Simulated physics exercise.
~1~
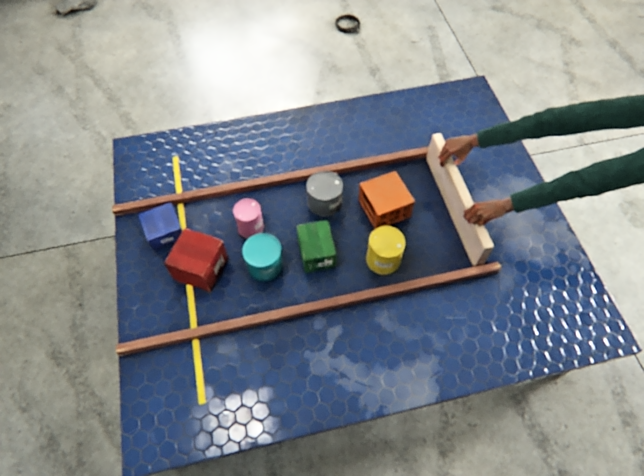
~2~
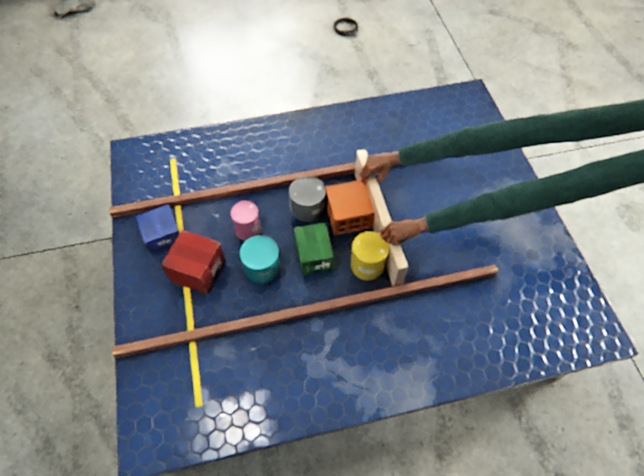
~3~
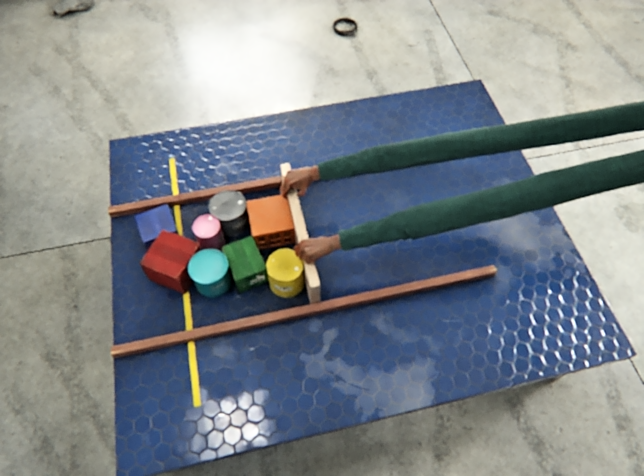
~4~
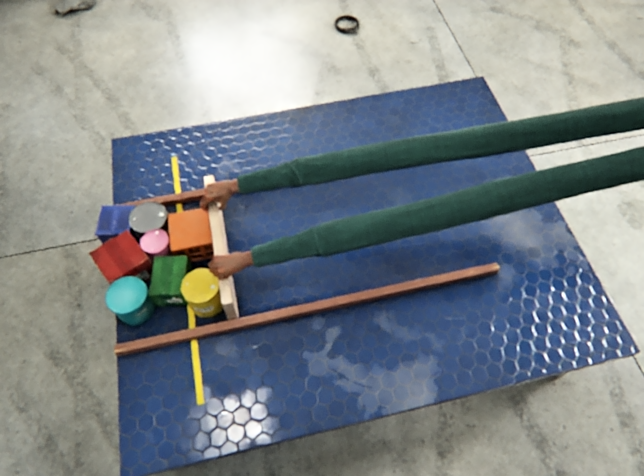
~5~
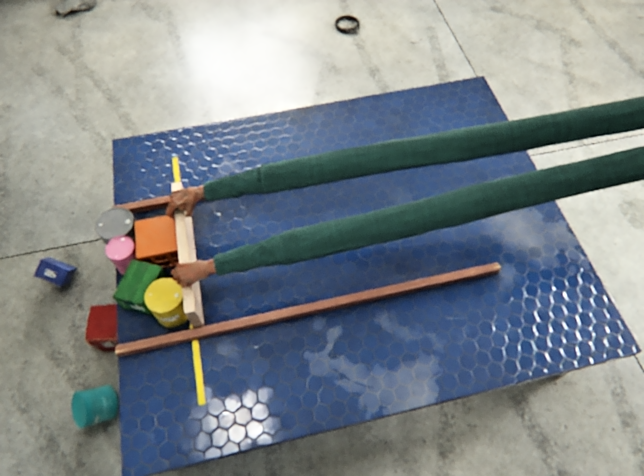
Two hands pushing a plank left across a blue deck, bunching boxes and canisters until blue, red and turquoise ones drop off.
